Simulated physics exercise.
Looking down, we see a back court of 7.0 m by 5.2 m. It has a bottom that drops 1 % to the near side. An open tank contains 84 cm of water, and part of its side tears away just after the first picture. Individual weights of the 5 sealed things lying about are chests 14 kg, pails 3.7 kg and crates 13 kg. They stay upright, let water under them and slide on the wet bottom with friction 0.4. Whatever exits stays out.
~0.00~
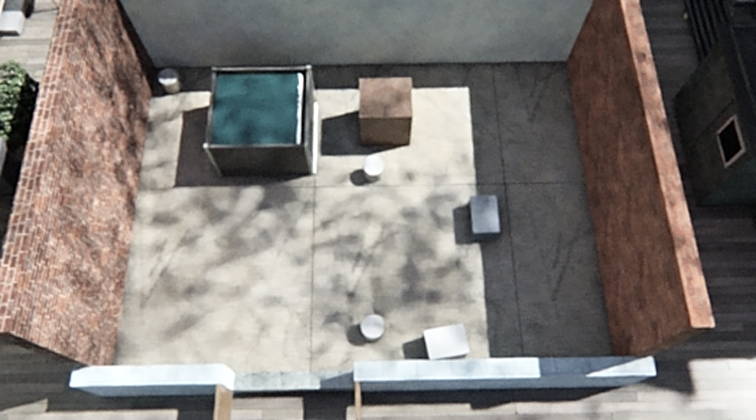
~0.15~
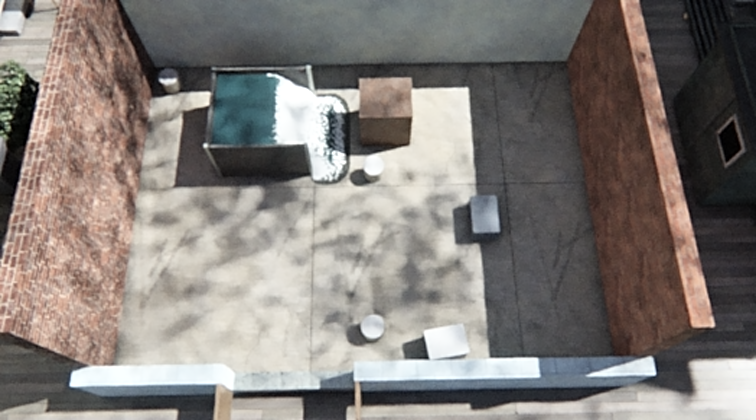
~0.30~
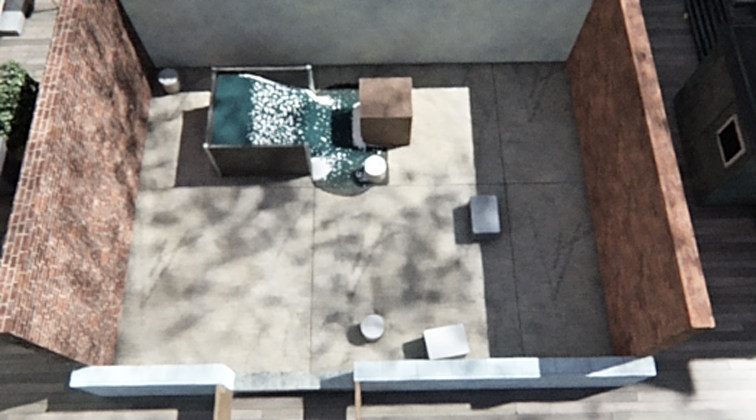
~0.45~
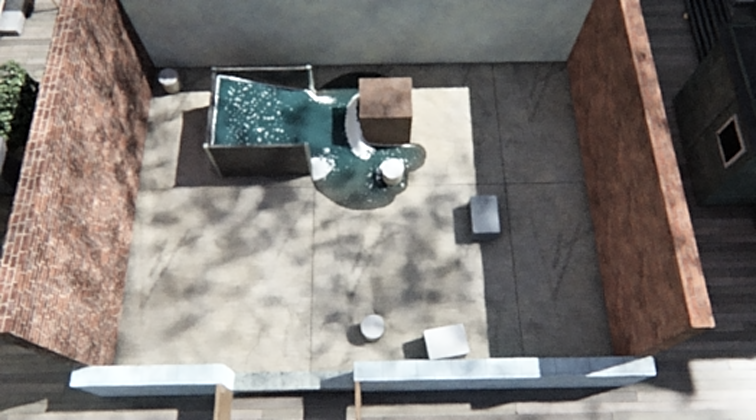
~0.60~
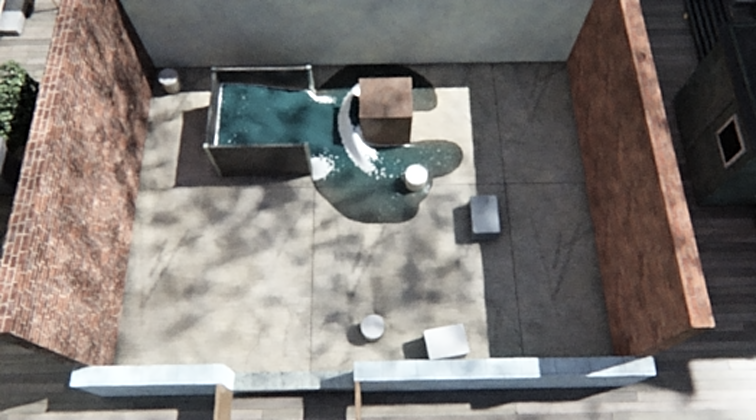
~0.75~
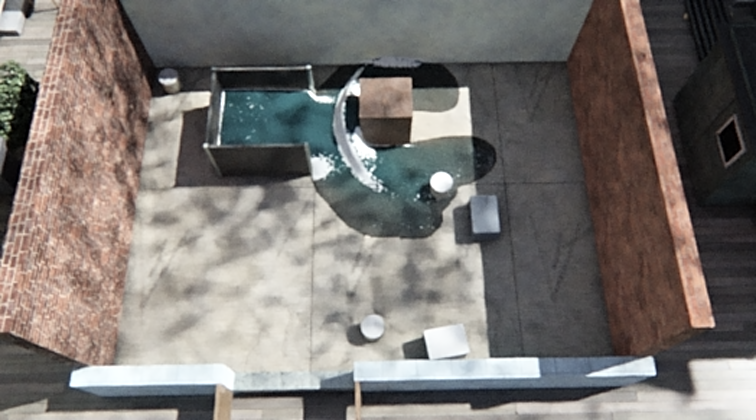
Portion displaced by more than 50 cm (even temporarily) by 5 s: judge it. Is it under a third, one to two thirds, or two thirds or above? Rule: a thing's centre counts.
It is two thirds or above.
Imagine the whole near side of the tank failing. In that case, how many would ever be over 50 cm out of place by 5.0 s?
Result: 2 of them.
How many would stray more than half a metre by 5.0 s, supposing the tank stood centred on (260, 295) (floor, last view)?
The count would be 3.
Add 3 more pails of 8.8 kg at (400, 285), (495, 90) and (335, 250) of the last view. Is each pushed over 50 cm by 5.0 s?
One after another they come out above it, above it, inside the limit.
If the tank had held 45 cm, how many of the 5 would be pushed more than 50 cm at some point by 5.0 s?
With that change, 2 of them.
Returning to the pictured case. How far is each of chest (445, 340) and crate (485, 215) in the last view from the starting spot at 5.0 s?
The first ends 80 centimetres from its start and the second 140 centimetres.
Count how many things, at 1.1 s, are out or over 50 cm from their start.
I make it 1.
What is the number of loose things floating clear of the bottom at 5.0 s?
At that time, 3.
After 1.1 s 1 of 5 are over 50 cm from their spots; 0 afloat.
After 2.2 s 2 of 5 are over 50 cm from their spots; 2 afloat.
After 3.5 s 3 of 5 are over 50 cm from their spots; 3 afloat.
After 5.0 s 5 of 5 are over 50 cm from their spots, and 5 have been at some point; 3 afloat.
